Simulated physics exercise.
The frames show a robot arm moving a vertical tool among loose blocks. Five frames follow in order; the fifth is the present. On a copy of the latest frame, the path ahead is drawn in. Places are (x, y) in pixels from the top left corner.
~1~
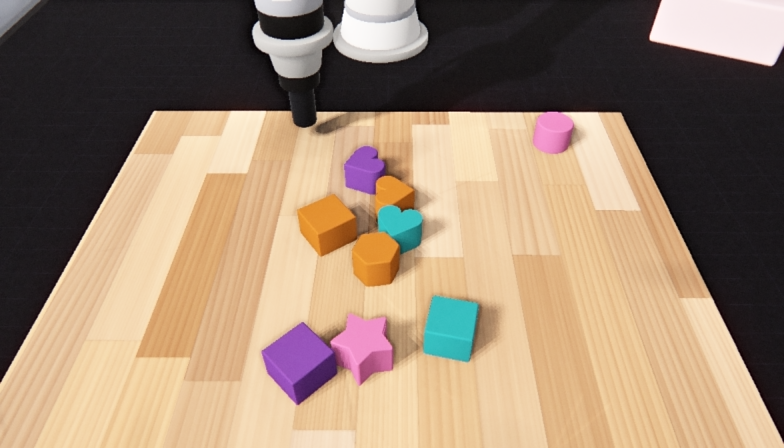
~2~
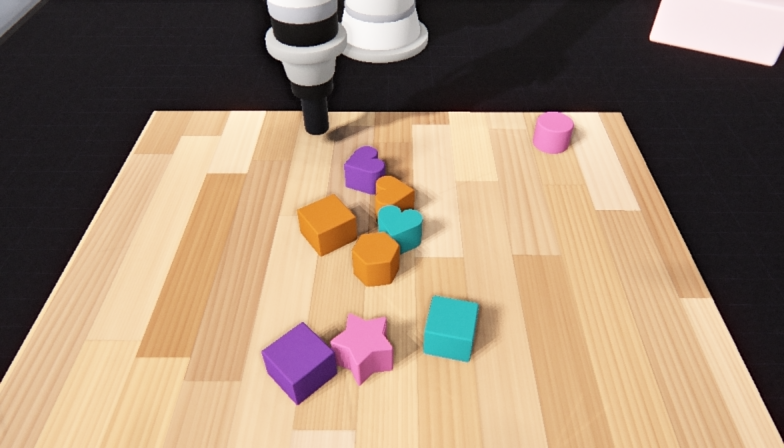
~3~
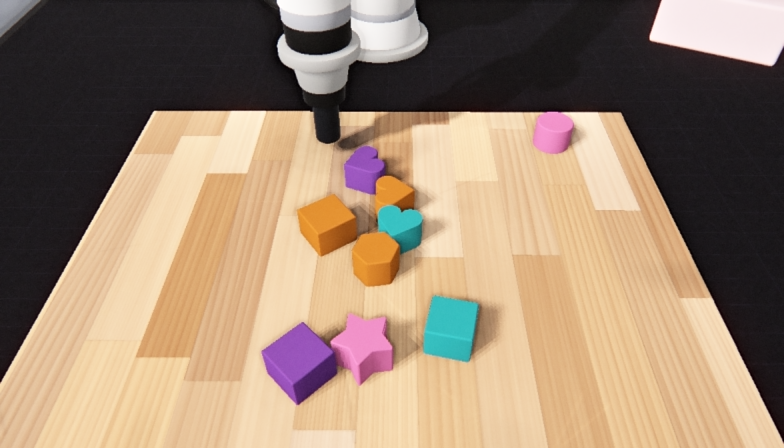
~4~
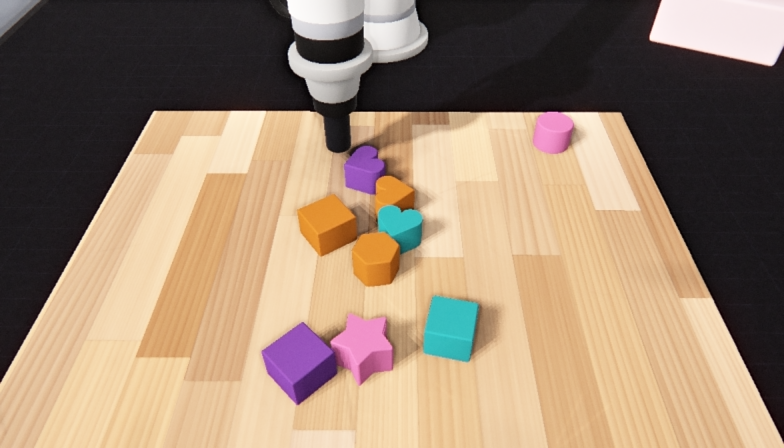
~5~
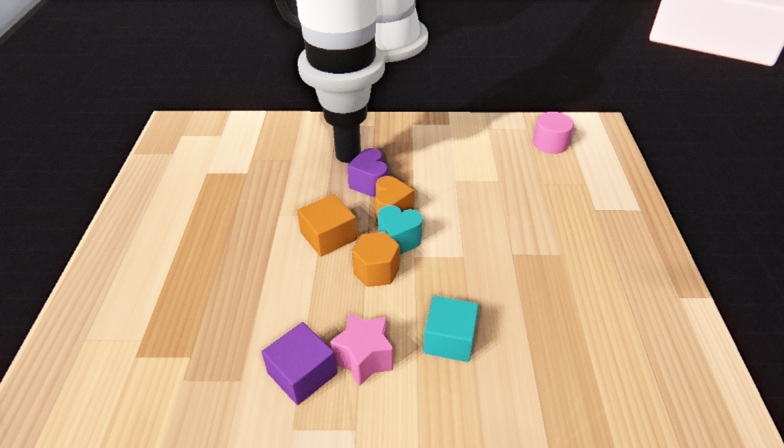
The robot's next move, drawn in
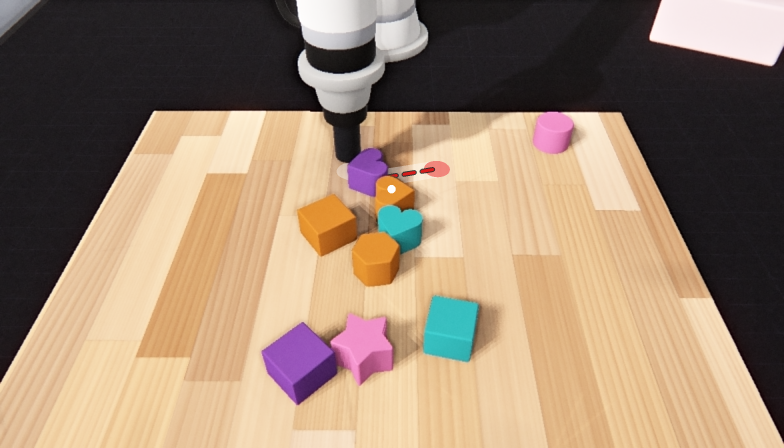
At first, a robot arm holds its dark vertical tool near the back edge of a wooden board scattered with colourful blocks. The tool slides forward and to the right toward the purple heart-shaped block, then nudges it slightly rightward, while the other blocks stay still.
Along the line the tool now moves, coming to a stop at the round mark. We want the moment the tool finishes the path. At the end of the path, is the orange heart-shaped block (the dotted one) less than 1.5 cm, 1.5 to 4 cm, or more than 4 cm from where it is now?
It shifts 1.5 to 4 cm.
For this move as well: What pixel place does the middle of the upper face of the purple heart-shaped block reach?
About (419, 169).
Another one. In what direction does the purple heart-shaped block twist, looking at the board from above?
Looking down, my answer is that the purple heart-shaped block rotates clockwise.
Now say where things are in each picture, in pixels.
The first frame shows tool's lower end at (305, 122); orange square at (326, 213); purple heart-shaped block at (366, 159); orange heart-shaped block at (392, 189); turquoise heart-shaped block at (399, 218).
The second frame shows tool at (317, 130); blocks still.
The third frame shows tool at (329, 138); blocks still.
The fourth frame shows tool at (339, 147); blocks still.
The fifth frame shows tool at (348, 157); orange square at (326, 213); purple heart-shaped block at (369, 161); orange heart-shaped block at (392, 189); turquoise heart-shaped block at (399, 218).
Drawn move, from (350, 171) through (378, 177) and (408, 174) to (437, 169); the dot is on the orange heart-shaped block.
One third of the way, tool at (377, 163); purple heart-shaped block at (399, 168); orange heart-shaped block at (403, 197), turned 45° clockwise.
Two thirds of the way, tool at (408, 159); purple heart-shaped block at (418, 169), turned 45° clockwise; orange heart-shaped block at (405, 198), turned 50° clockwise; turquoise heart-shaped block at (398, 221).
At the end, tool at (438, 155); orange square still; purple heart-shaped block at (419, 169), turned 45° clockwise; orange heart-shaped block at (405, 198), turned 50° clockwise; turquoise heart-shaped block at (398, 221).
